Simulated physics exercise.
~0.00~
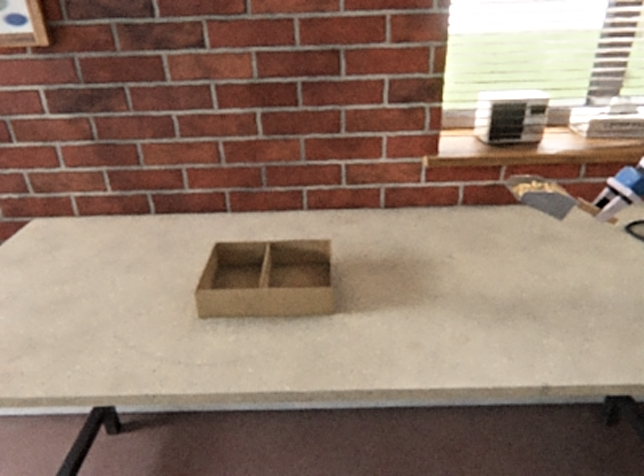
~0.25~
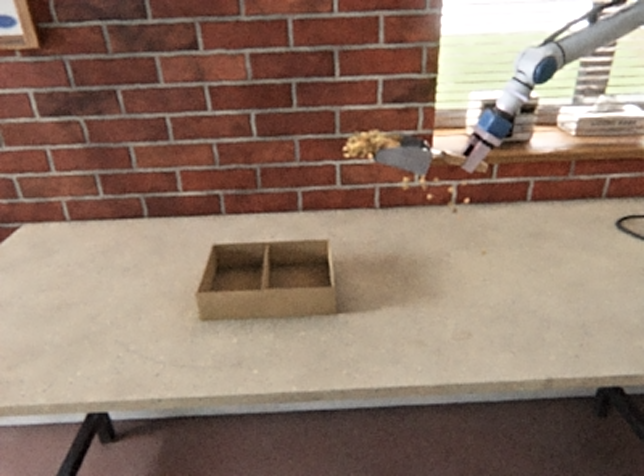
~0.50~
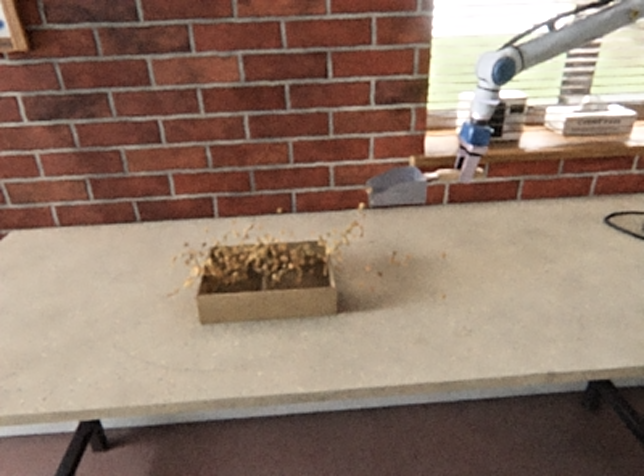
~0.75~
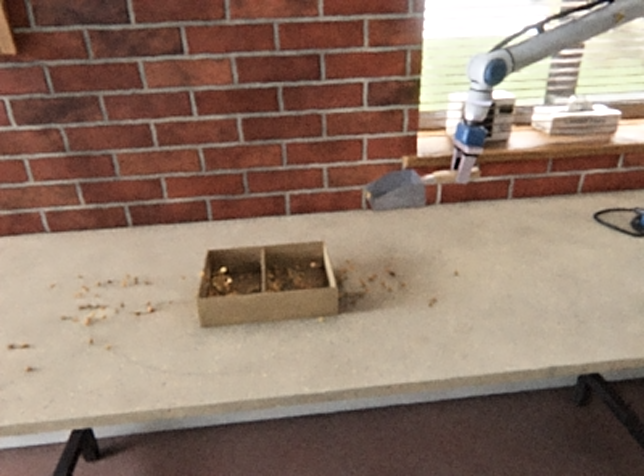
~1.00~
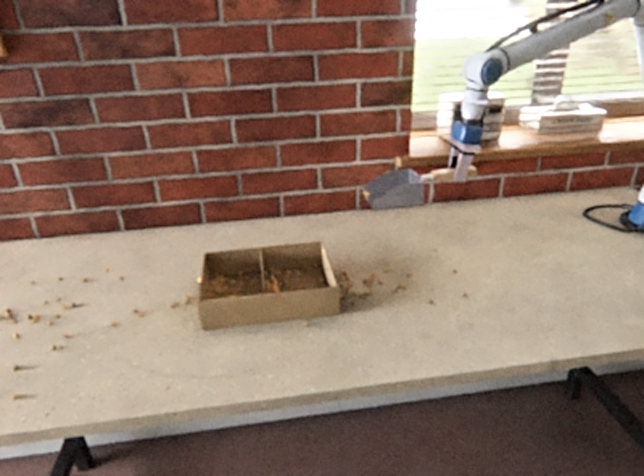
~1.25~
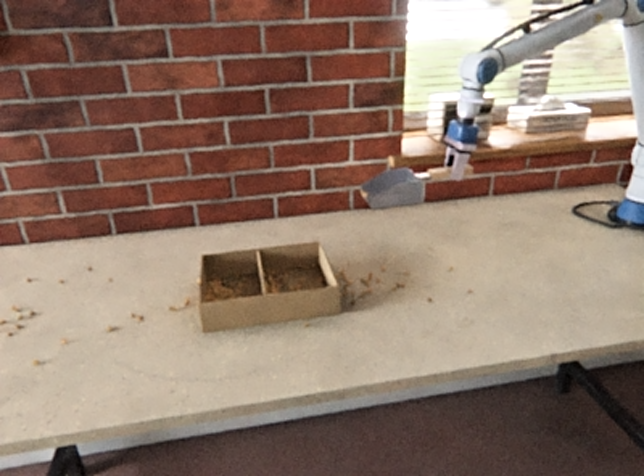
On a pale table before a red brick wall, a robot arm swings a grey scoop in from the right and flings a load of small tan pieces leftward into a divided open box; many land in both parts, others scatter across the tabletop, and the arm stops, holding the scoop.
